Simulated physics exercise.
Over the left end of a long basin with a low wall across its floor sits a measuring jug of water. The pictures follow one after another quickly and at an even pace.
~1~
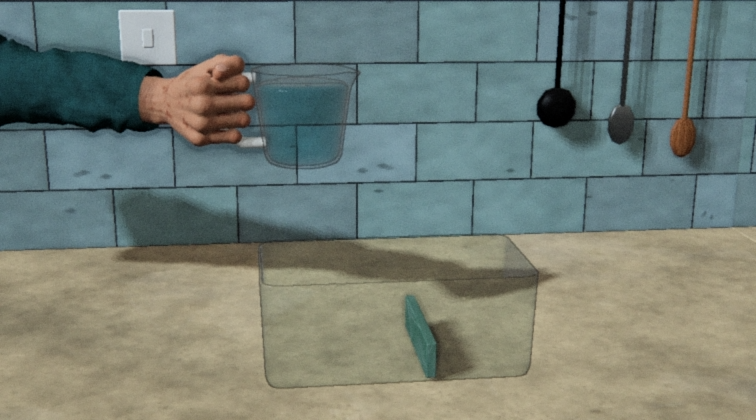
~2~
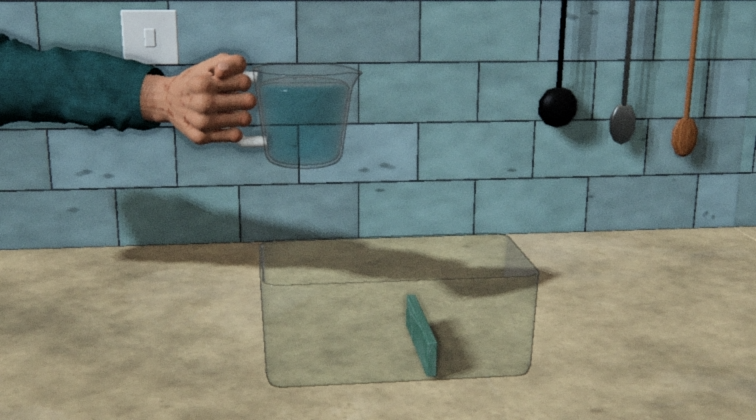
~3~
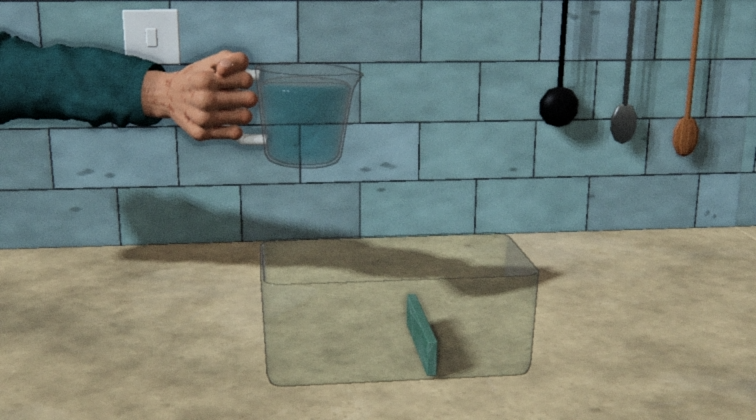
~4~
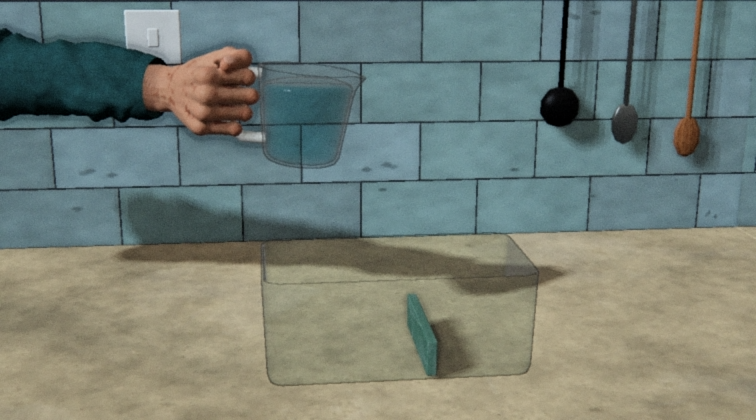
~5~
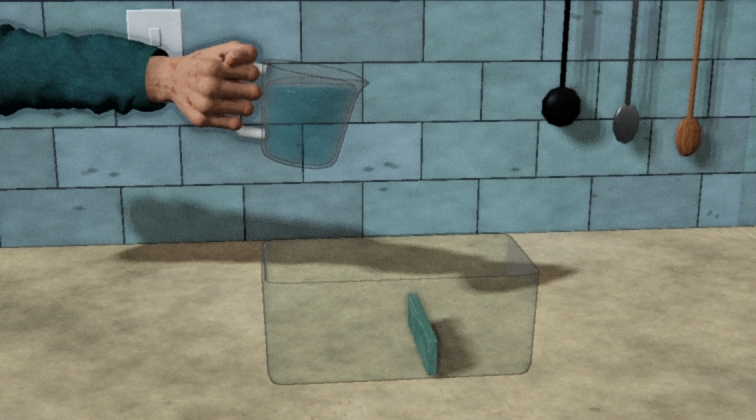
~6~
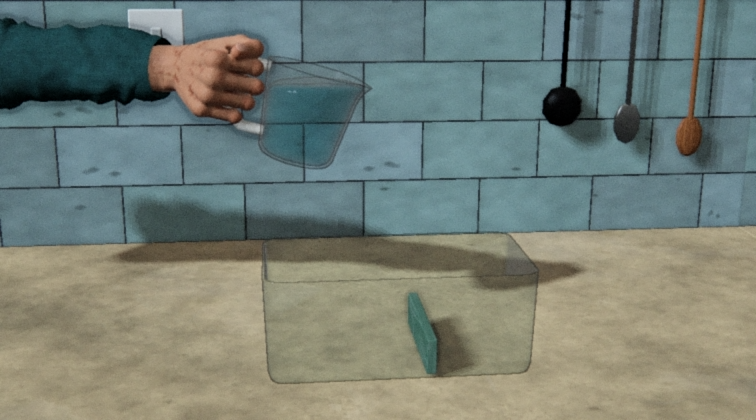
At the start, a hand in a dark green sleeve holds a clear jug of water nearly upright above the left part of a long clear basin with a low green wall inside. The hand then gradually tilts the jug to the right, lowering its right rim slightly while the water stays inside.
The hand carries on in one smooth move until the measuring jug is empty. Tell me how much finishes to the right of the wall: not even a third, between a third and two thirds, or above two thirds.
Middling share.
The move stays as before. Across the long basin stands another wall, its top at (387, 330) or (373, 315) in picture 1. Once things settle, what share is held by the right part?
85 % then 95 %.
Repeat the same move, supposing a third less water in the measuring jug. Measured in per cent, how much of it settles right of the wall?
Roughly 35 in a hundred.
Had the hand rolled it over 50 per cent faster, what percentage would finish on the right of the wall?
It comes to some 40 in a hundred.
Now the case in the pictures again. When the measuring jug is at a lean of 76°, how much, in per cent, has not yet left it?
Some 60 per cent has not yet come out.
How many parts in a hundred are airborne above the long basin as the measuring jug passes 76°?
Share: Approx. 25 %.
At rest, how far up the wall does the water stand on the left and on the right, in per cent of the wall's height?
20 left, 40 right, give or take.
A moment on, the tilt is 76° and 60 per cent is still to pour, 2 is left of the wall and 11 right of it.
Next, the tilt is 114° and 5 per cent is still to pour, 27 is left of the wall and 58 right of it.
Then the tilt is 122° and 0 per cent is still to pour, 41 is left of the wall and 58 right of it.
Later the tilt is 122° and 0 per cent is still to pour, 41 is left of the wall and 58 right of it.
Finally, 41 per cent lies left of the wall, 58 right of it and 1 outside.
